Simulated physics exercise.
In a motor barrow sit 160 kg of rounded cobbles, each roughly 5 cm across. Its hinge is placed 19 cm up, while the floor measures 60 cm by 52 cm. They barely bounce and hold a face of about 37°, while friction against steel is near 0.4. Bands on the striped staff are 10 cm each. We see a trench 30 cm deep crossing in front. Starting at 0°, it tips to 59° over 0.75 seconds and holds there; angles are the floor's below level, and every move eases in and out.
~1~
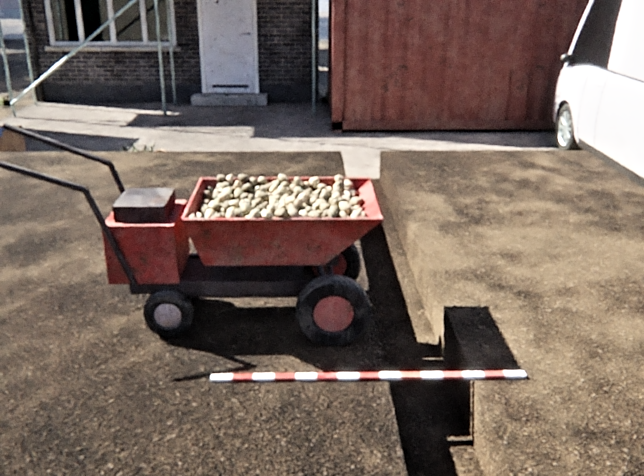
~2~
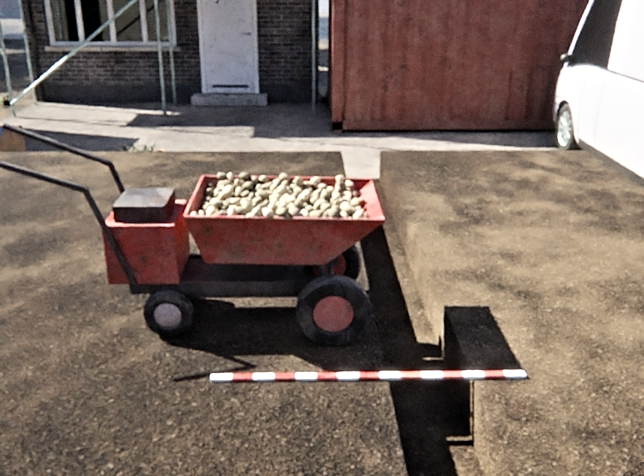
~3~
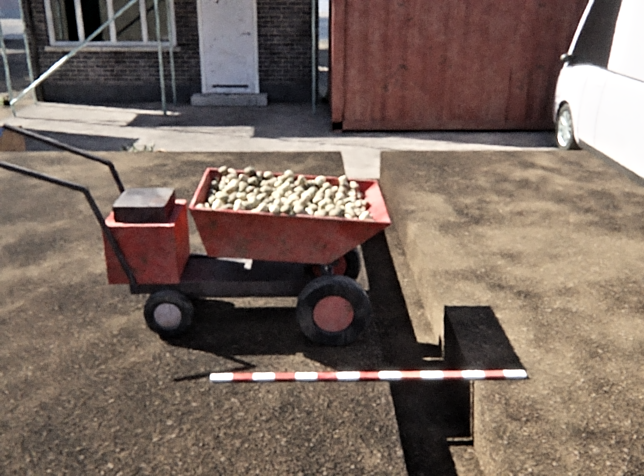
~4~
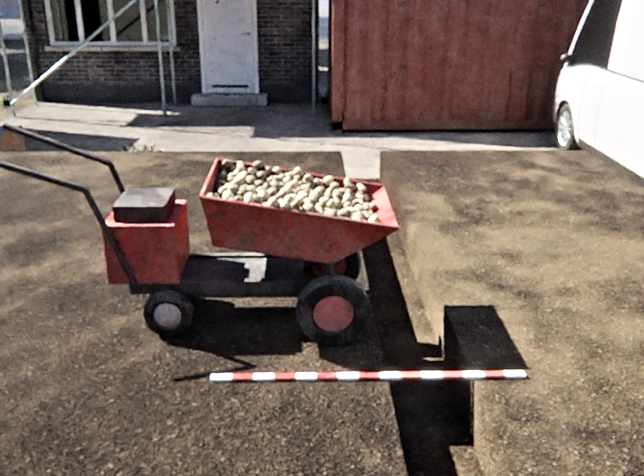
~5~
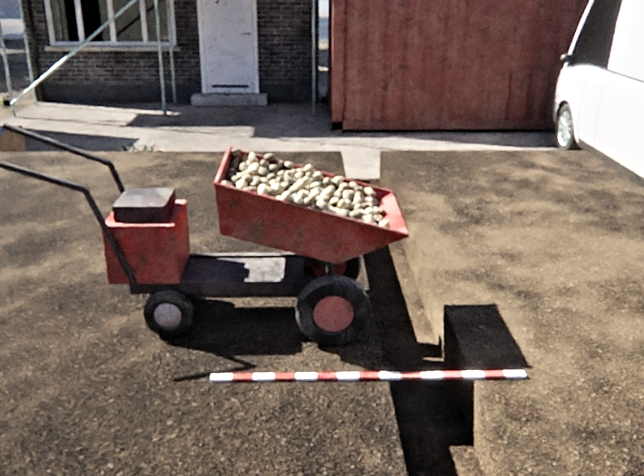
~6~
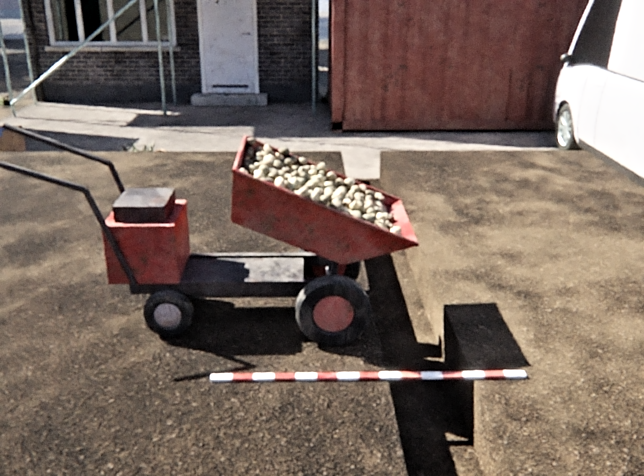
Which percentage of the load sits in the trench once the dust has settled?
Near 32 per cent.
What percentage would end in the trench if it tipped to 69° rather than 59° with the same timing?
With that change, near 25 per cent.
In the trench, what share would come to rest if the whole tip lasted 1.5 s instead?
Around 40 per cent would end in the trench.
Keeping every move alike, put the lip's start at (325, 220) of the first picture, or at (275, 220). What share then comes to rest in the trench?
First spot about 85, second spot about 85 per cent.
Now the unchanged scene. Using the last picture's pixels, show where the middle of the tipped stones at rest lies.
Their middle is at about (481, 311).
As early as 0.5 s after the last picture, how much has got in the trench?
Roughly 5 percent of the load.
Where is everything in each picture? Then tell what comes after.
The skip is at 0°, its lip at (383, 219); the top of the load is at (272, 181), in the first picture.
Lip at (385, 220), floor tilted 1°, highest stones at (263, 182), in the second picture.
The skip is at 5°, its lip at (391, 223); the top of the load is at (251, 177), in the third picture.
Lip at (399, 228), floor tilted 10°, highest stones at (245, 172), in the fourth picture.
Lip at (409, 235), floor tilted 16°, highest stones at (248, 162), in the fifth picture.
The skip is at 23°, its lip at (418, 244); the top of the load is at (261, 154), in the sixth picture.
Then, 0.2 s after the last picture the floor is at 50°, 100 % in the skip; the foremost stones are at (423, 253).
Then, 0.5 s after the last picture the floor is at 59°, 79 % in the skip, 5 % in the trench, 17 % past the trench; the foremost stones are at (483, 295).
Then, 0.9 s after the last picture the floor is at 59°, 32 % in the skip, 6 % in the trench, 62 % past the trench; the foremost stones are at (584, 302).
Then, 2.8 s after the last picture the floor is at 59°, 0 % in the skip, 32 % in the trench, 68 % past the trench; the foremost stones are past the picture's edge.
